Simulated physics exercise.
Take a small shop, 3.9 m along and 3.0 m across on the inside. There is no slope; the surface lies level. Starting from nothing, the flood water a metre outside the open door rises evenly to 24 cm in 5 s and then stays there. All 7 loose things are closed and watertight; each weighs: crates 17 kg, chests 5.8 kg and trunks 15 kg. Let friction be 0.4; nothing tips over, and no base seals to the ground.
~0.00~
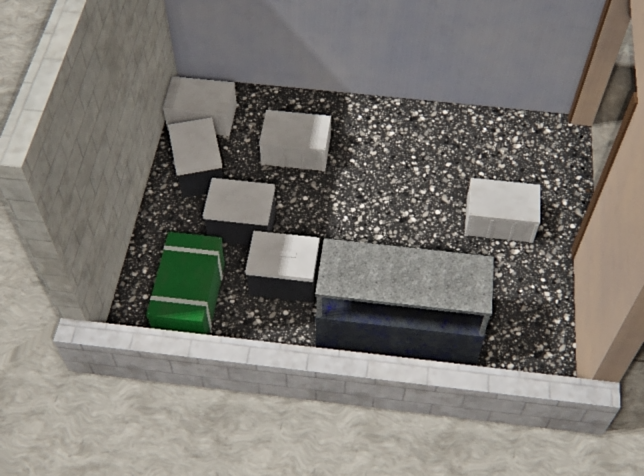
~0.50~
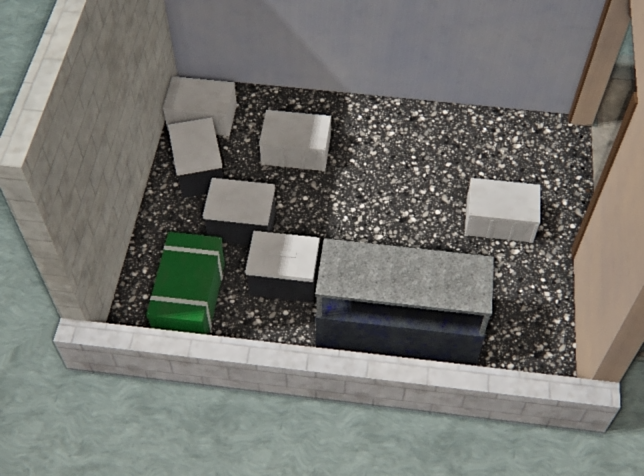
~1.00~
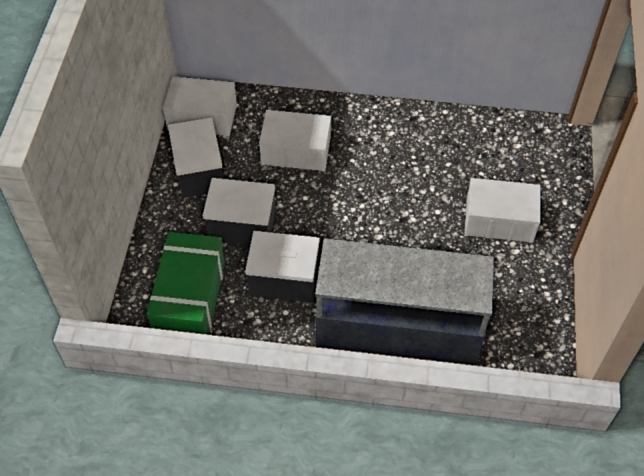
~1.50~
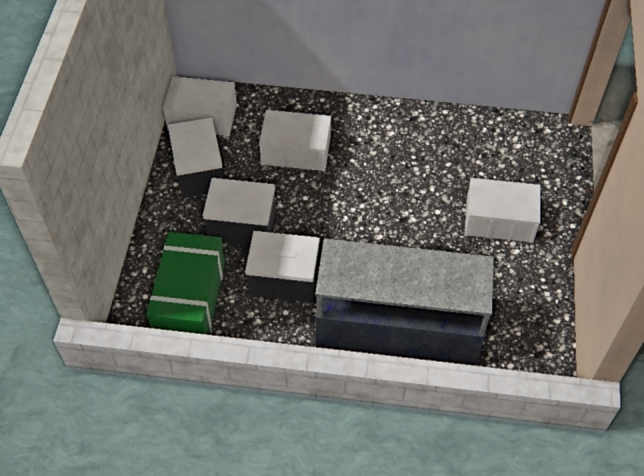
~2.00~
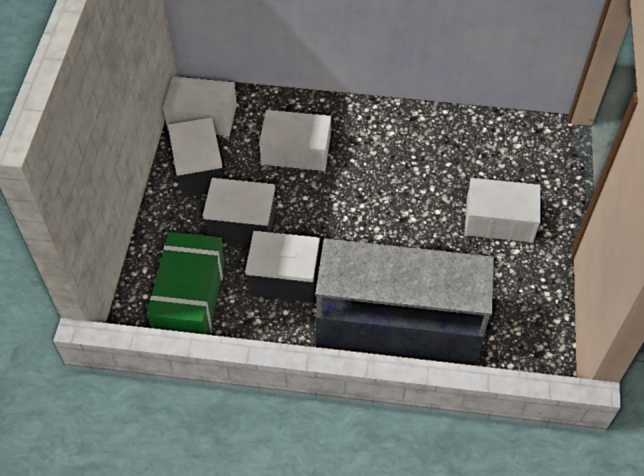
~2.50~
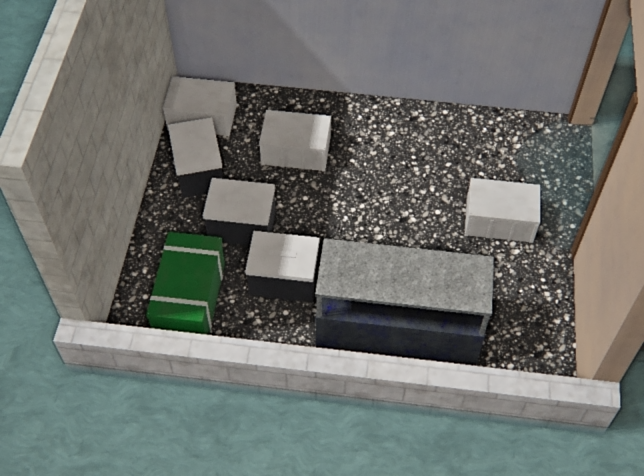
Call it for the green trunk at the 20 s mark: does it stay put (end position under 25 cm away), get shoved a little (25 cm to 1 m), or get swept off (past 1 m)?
It gets shoved a little.
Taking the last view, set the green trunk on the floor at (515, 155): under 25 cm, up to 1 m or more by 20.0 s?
I'd say it goes a long distance.
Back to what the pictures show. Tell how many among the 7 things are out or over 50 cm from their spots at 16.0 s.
5 of them.
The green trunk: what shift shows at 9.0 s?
By that time, close to 10 cm.
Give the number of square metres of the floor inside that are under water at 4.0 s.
That flooded area is roughly 3.5 m2.
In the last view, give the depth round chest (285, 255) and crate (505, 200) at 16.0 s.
I'd estimate 24 cm for the first and 18 cm for the second.
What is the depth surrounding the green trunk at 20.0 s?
Roughly 25 cm deep.
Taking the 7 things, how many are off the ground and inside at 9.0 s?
The count is 7.
After 4.0 s the green trunk is near (185, 275), 0.0 m from its start, aground; 0 afloat.
After 9.0 s the green trunk is near (176, 277), 0.1 m from its start, afloat; 7 afloat.
After 16.0 s the green trunk is near (239, 280), 0.5 m from its start, afloat; 7 afloat.
After 20.0 s the green trunk is near (233, 281), 0.5 m from its start, afloat; 7 afloat.
